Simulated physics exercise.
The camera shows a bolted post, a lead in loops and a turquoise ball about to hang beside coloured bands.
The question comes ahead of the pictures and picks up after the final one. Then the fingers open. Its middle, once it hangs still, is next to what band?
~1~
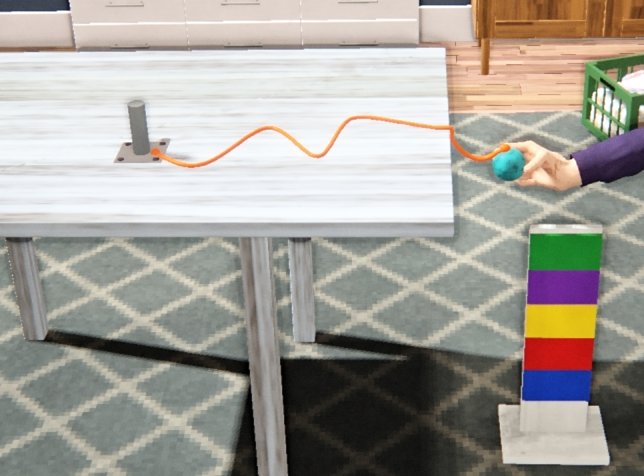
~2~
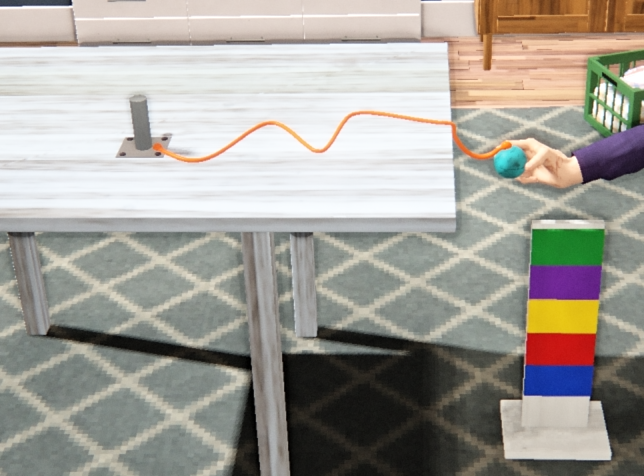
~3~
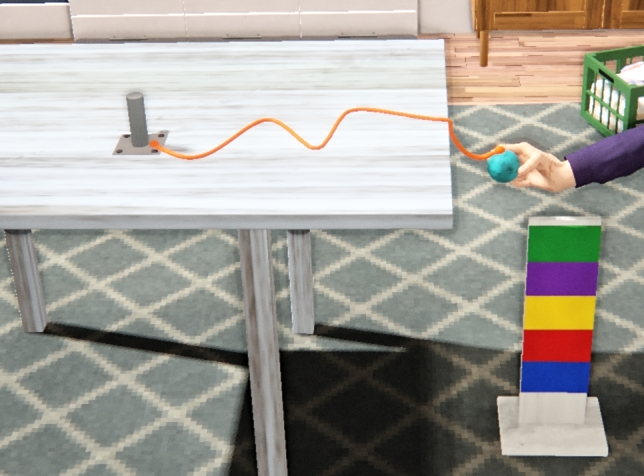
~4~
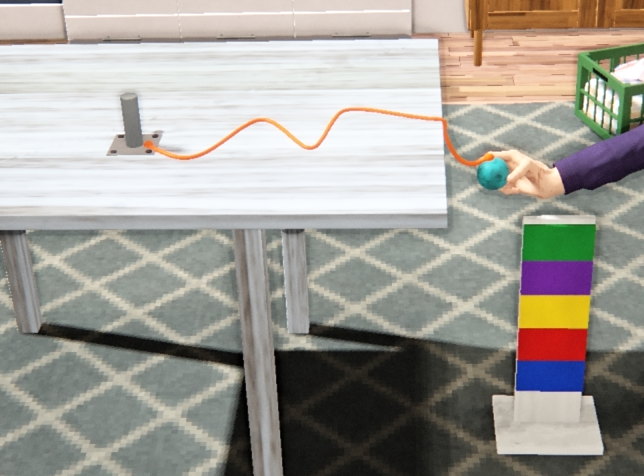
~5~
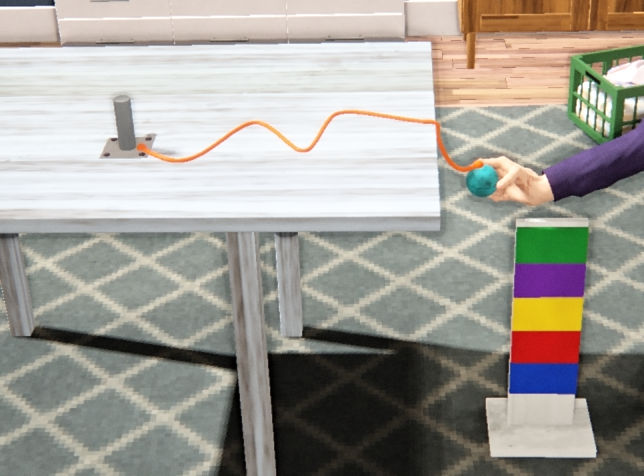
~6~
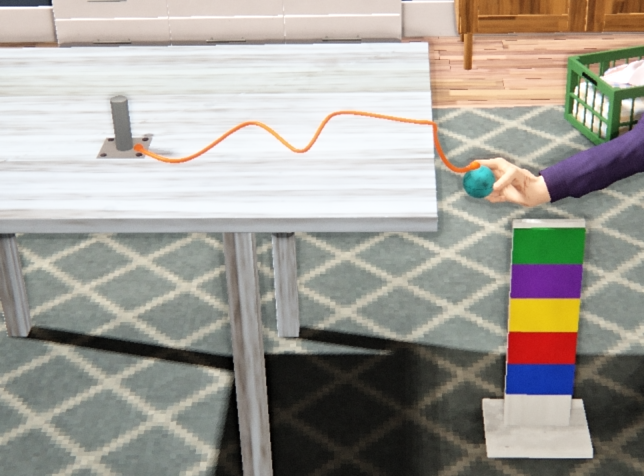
Next to the red one.
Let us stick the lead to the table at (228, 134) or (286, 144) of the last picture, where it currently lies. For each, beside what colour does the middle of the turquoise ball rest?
First try yellow, second try purple.
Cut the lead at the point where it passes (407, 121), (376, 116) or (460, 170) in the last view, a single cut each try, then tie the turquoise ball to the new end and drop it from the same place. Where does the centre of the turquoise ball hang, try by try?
First (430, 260), then (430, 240), then (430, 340).
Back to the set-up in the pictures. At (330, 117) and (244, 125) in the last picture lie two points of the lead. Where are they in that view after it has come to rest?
First point (432, 177), second point (297, 137).
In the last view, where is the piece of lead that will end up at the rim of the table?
You'd find it at roughly (317, 135).
Soon after, ball near (463, 305); level with yellow.
After that, ball near (401, 344); level with red.
And then, ball near (450, 345); level with red.
In the end, ball near (427, 348); level with red. Its centre hangs level with the red band.
